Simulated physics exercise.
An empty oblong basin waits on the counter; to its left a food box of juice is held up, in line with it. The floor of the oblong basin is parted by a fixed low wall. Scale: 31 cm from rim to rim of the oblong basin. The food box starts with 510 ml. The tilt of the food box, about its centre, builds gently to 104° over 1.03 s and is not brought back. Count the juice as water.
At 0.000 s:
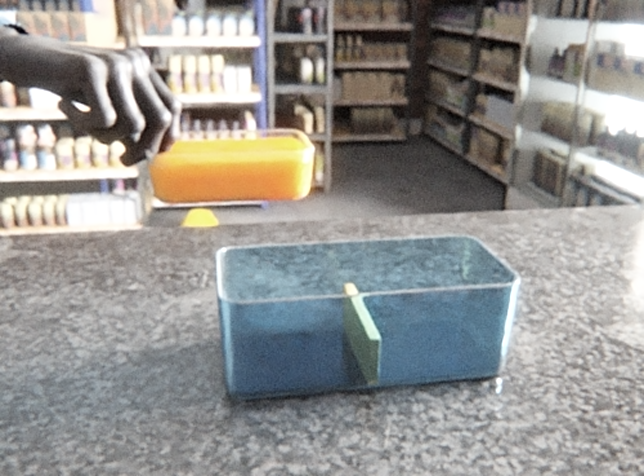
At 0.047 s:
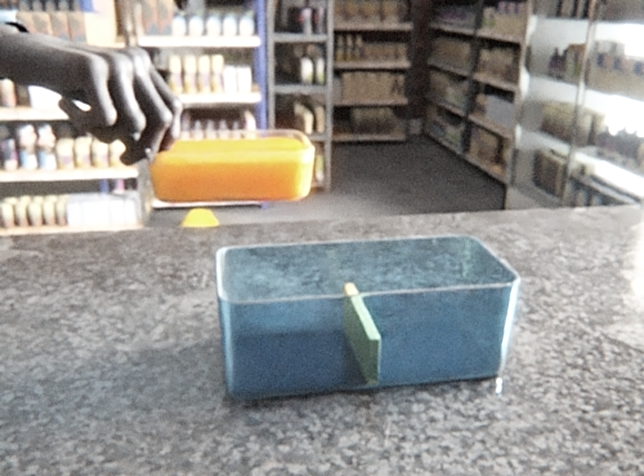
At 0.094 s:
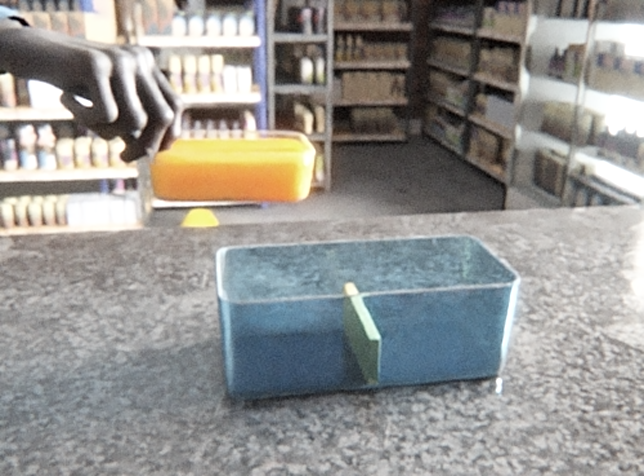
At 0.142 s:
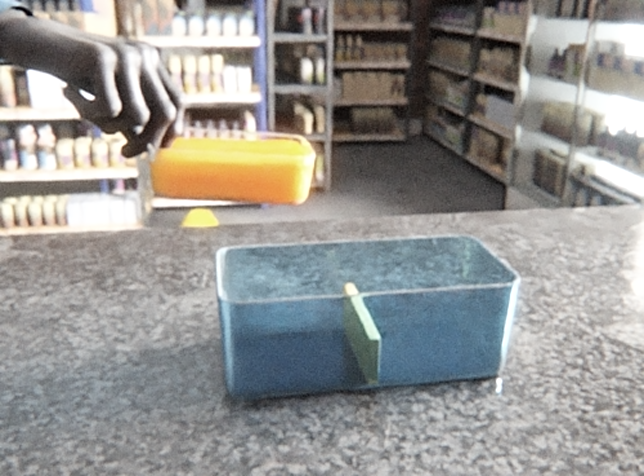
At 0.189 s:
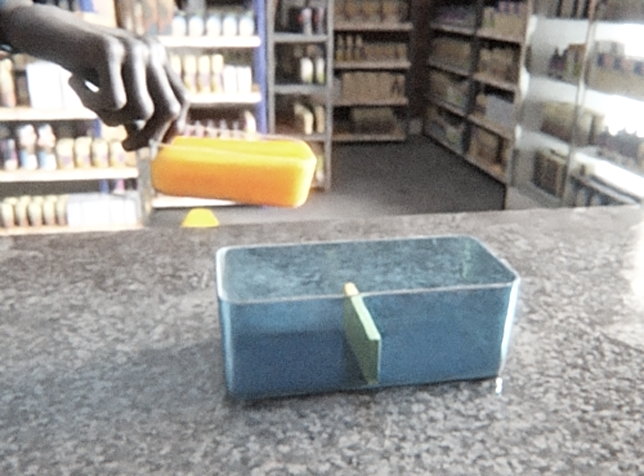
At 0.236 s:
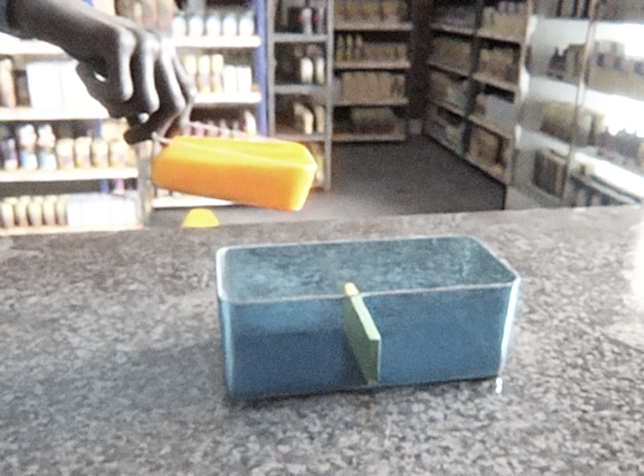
In a shop aisle, a hand slowly tilting an orange box slightly down to the right above a speckled counter holding a clear blue divided basin.
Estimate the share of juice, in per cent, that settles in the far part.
Roughly 48 per cent is past the wall.
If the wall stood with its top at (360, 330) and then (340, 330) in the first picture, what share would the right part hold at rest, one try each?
In turn about 55 and 70 per cent.
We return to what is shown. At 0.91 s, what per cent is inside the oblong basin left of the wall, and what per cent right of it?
Left about 44, right about 48.
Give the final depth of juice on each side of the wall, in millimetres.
Some 12 mm on the left and 12 mm on the right.
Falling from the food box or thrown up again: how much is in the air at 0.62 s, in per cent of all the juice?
Some 40 per cent.
After 0.62 s the tilt is 69° and 17 per cent is still to pour, 15 is left of the wall and 27 right of it.
After 0.91 s the tilt is 100° and 2 per cent is still to pour, 45 is left of the wall and 48 right of it.
After 1.21 s the tilt is 104° and 0 per cent is still to pour, 49 is left of the wall and 48 right of it.
After 1.53 s the tilt is 104° and 0 per cent is still to pour, 49 is left of the wall and 48 right of it.
In the end 49 per cent lies left of the wall, 48 right of it and 3 outside.
